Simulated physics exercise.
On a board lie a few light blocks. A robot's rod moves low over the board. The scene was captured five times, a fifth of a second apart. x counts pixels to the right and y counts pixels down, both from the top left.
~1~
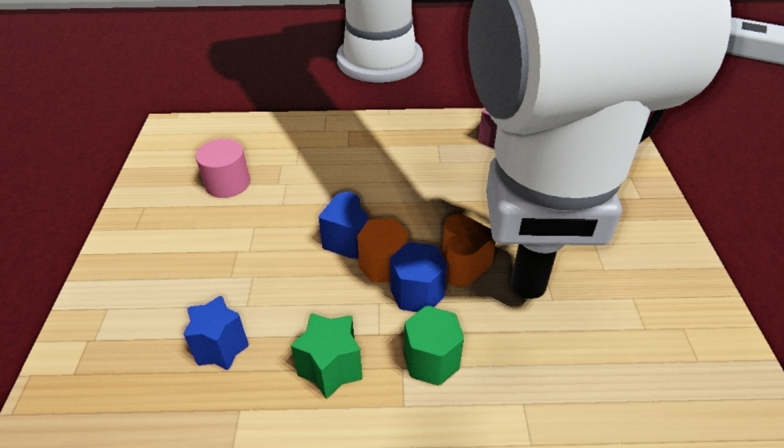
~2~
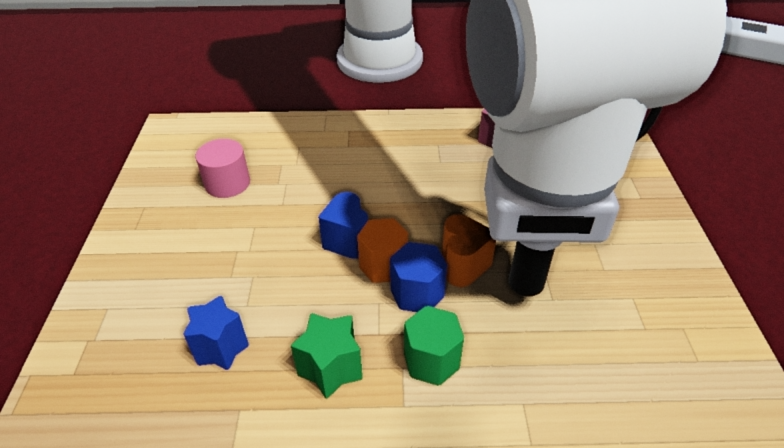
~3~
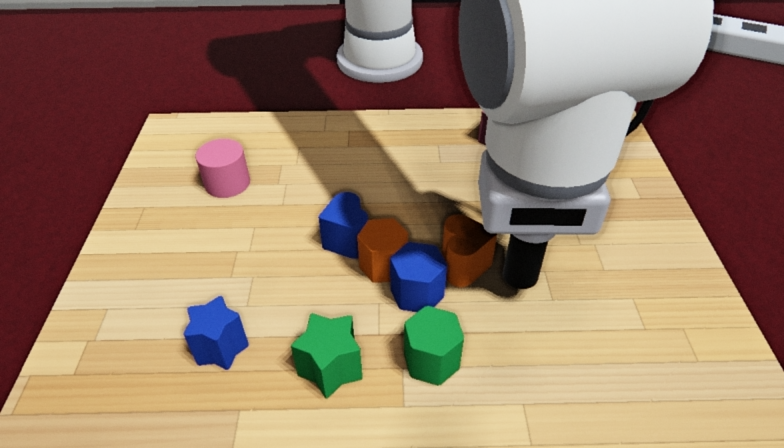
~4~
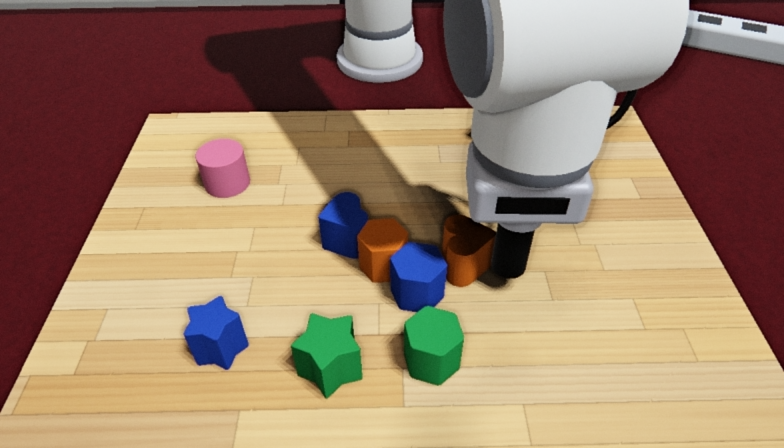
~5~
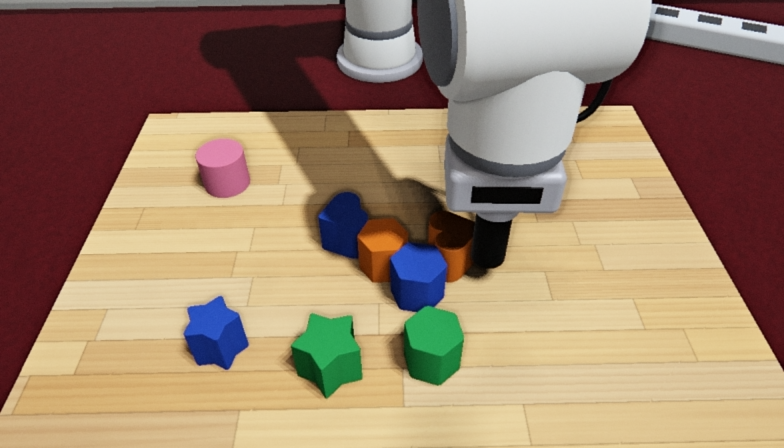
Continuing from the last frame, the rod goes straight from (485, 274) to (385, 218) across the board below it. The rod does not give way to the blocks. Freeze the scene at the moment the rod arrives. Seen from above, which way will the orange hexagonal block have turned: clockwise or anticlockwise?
From the top: Counterclockwise.
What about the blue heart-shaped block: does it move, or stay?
Here's my answer: The blue heart-shaped block gets displaced.
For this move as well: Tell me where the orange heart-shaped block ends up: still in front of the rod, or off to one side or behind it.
Most likely the orange heart-shaped block slides off.
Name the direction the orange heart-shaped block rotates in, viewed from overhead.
It is turned anticlockwise.
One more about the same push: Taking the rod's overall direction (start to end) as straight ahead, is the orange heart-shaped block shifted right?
No, I don't think so.
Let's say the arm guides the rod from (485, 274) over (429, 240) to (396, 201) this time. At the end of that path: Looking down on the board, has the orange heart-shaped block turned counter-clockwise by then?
My answer is yes.
On the path given first. One third of the way, rod at (450, 236); orange heart-shaped block at (415, 214), turned 30° anticlockwise.
Two thirds of the way, rod at (417, 218); blue heart-shaped block at (332, 211), turned 25° clockwise; orange hexagonal block at (372, 237), turned 15° anticlockwise; orange heart-shaped block at (378, 208), turned 70° anticlockwise.
At the end, rod at (385, 201); blue heart-shaped block at (321, 212), turned 25° clockwise; orange hexagonal block at (370, 237), turned 20° anticlockwise; blue hexagonal block in place; orange heart-shaped block at (364, 207), turned 90° anticlockwise.
